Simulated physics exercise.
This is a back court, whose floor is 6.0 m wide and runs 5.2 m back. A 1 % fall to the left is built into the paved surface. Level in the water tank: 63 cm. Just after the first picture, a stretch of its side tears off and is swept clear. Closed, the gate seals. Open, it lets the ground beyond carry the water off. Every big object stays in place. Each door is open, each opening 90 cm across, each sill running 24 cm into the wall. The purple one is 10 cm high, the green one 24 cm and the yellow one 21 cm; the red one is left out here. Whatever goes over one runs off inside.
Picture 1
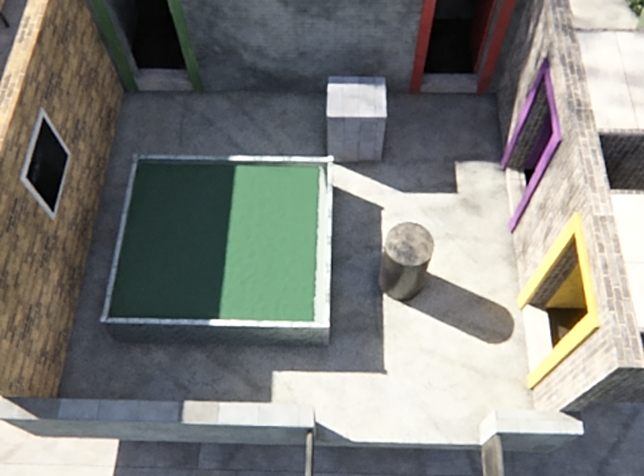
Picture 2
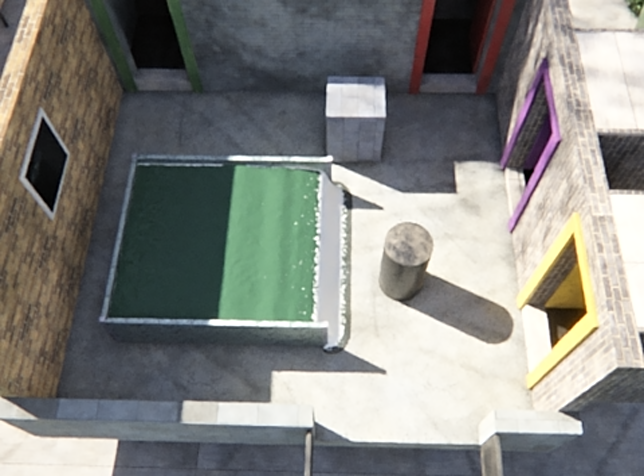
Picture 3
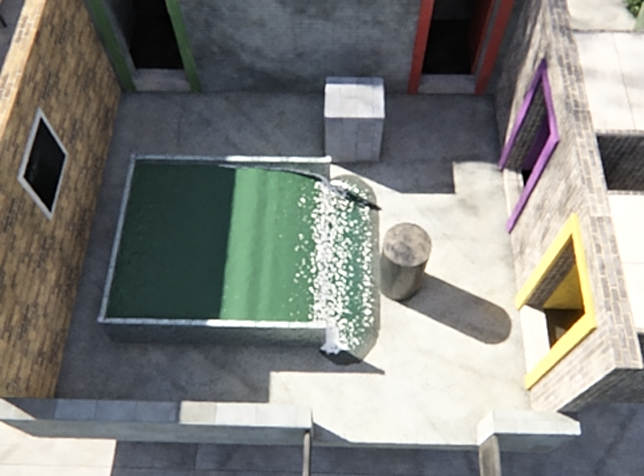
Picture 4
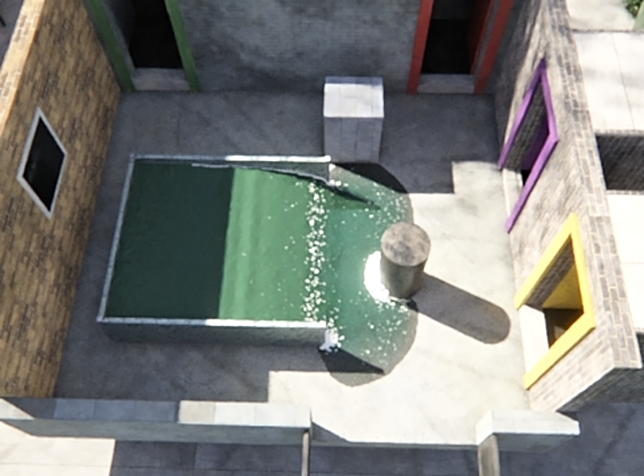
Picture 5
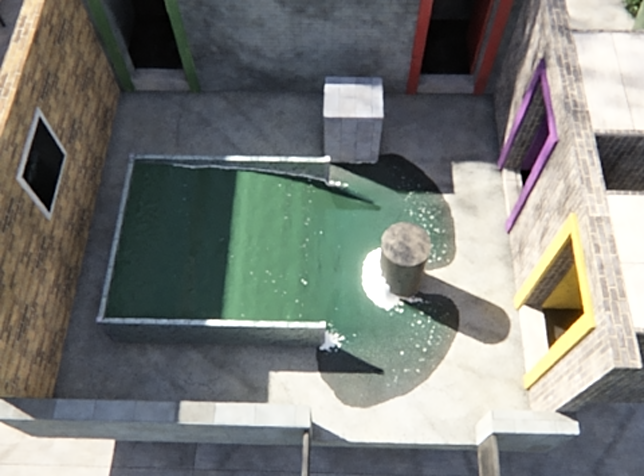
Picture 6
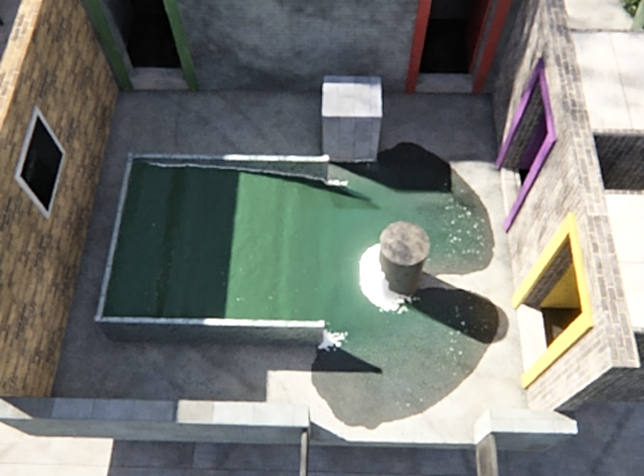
In this clip, the right side of a water tank in a walled courtyard gives way, and green water pours out across the paved floor, foaming around a short round pillar and spreading past it on both sides.
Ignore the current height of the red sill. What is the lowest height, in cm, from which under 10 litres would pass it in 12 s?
30 cm.
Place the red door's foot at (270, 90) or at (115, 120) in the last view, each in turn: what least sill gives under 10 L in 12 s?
6.0 and 15 cm.
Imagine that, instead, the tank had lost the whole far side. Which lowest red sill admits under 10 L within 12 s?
If so: Around 16 cm.
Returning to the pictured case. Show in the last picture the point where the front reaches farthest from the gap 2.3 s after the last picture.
Around pixel (489, 100).
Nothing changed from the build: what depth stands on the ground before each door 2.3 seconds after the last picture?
Depths in cm: Purple 27, green 0, yellow 24, red 30.
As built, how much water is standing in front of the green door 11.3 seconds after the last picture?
Depth: Near 8.5 cm.
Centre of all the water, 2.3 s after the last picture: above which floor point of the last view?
The balance point sits at roughly (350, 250).
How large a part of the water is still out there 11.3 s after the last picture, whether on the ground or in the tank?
Roughly 56 percent of the water remains.
Then, 0.7 s after the last picture water covers 45 % of the floor, deepest (46 cm) near (528, 424); it has not reached the red door.
Then, 2.3 s after the last picture water covers 55 % of the floor, deepest (35 cm) near (478, 100); 30 cm at the red door, 33 litres in over its 17 cm sill.
Then, 11.3 s after the last picture water covers 95 % of the floor, deepest (12 cm) near (48, 412); 5 cm at the red door, 110 litres in over its 17 cm sill.
At the red door as built, the water peaked near 30 cm, 2.3 s after the last picture.
Run again over the same 12 s with other heights there, 19 litres in over 27 cm, 1 litre over 37 cm. The limit of 10 litres is kept from about 30 cm up.
